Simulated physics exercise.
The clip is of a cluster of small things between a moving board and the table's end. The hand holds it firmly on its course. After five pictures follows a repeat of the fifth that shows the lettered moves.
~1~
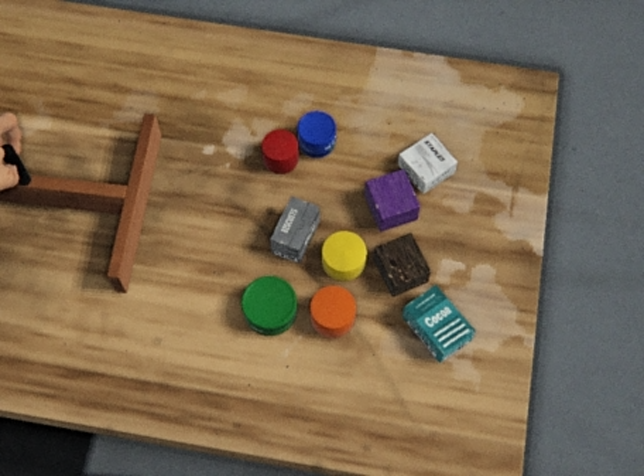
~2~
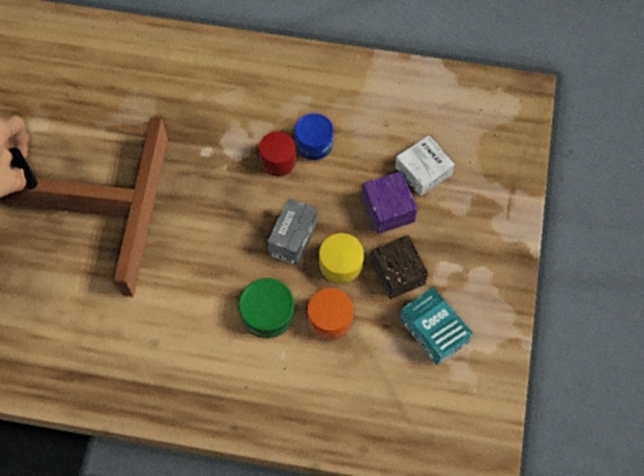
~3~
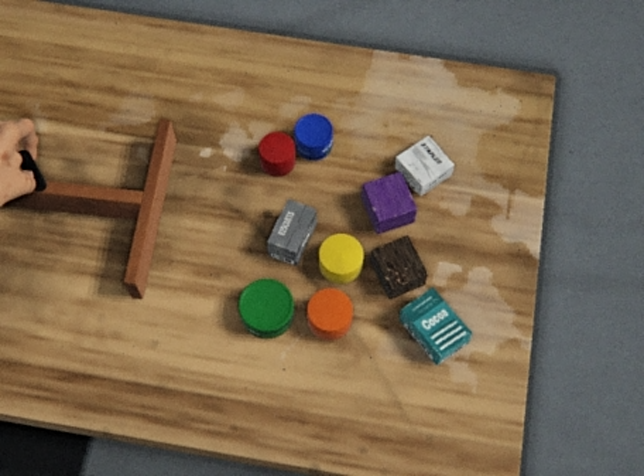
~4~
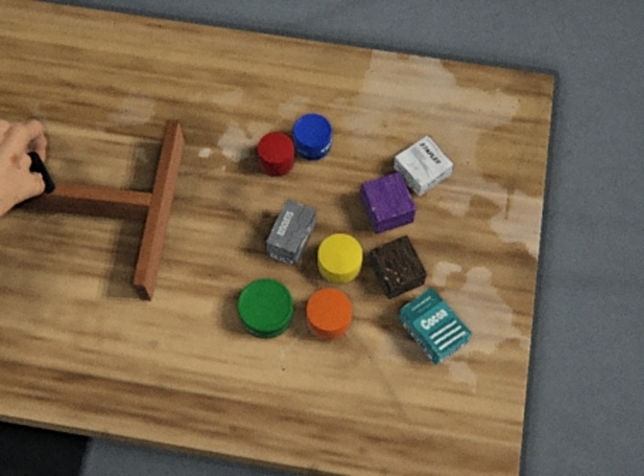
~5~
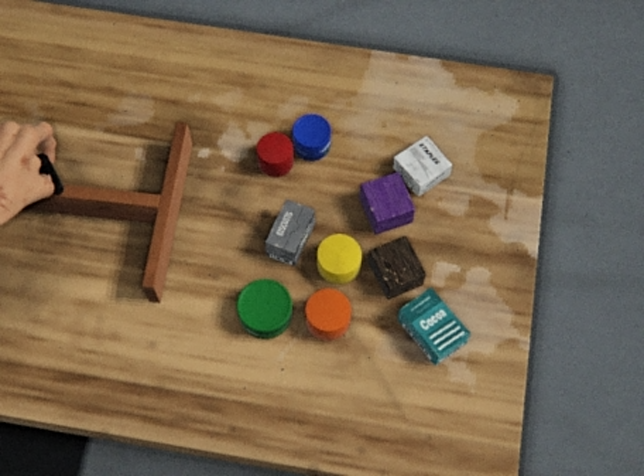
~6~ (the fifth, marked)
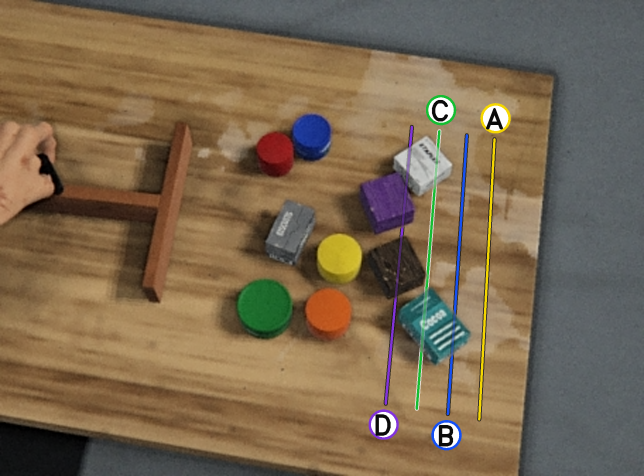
A hand slides a wooden T-shaped board slowly right toward a cluster of small objects.
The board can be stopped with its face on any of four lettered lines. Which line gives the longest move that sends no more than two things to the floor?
Stop at B.
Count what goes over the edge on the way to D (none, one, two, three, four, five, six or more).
The count is none.
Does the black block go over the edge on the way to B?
Yes.
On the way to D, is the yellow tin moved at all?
By then, yes.
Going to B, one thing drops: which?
It is the black block.
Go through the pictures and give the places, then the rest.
In the first frame, board (132, 192); grey packet (295, 230); white box (427, 164).
In the second frame, board (138, 196); green jar (267, 309).
In the third frame, board (148, 198); black block (399, 268).
In the fourth frame, board (157, 200); turquoise packet (434, 326).
In the fifth frame, board (165, 201); purple block (387, 203); yellow tin (339, 259); grey packet (291, 232).
On the marked copy, A at (487, 271); B at (458, 266); C at (429, 261); D at (400, 257).
With B. Early on, board (270, 218); blue tub (325, 133); green jar (293, 314).
Further on, board (375, 234); turquoise packet (472, 322); black block (477, 267).
At the end, board (458, 247); black block over the edge; turquoise packet (518, 330); one fallen.
As for the rest, A drops three; C is within the limit but short; D is within the limit but short.
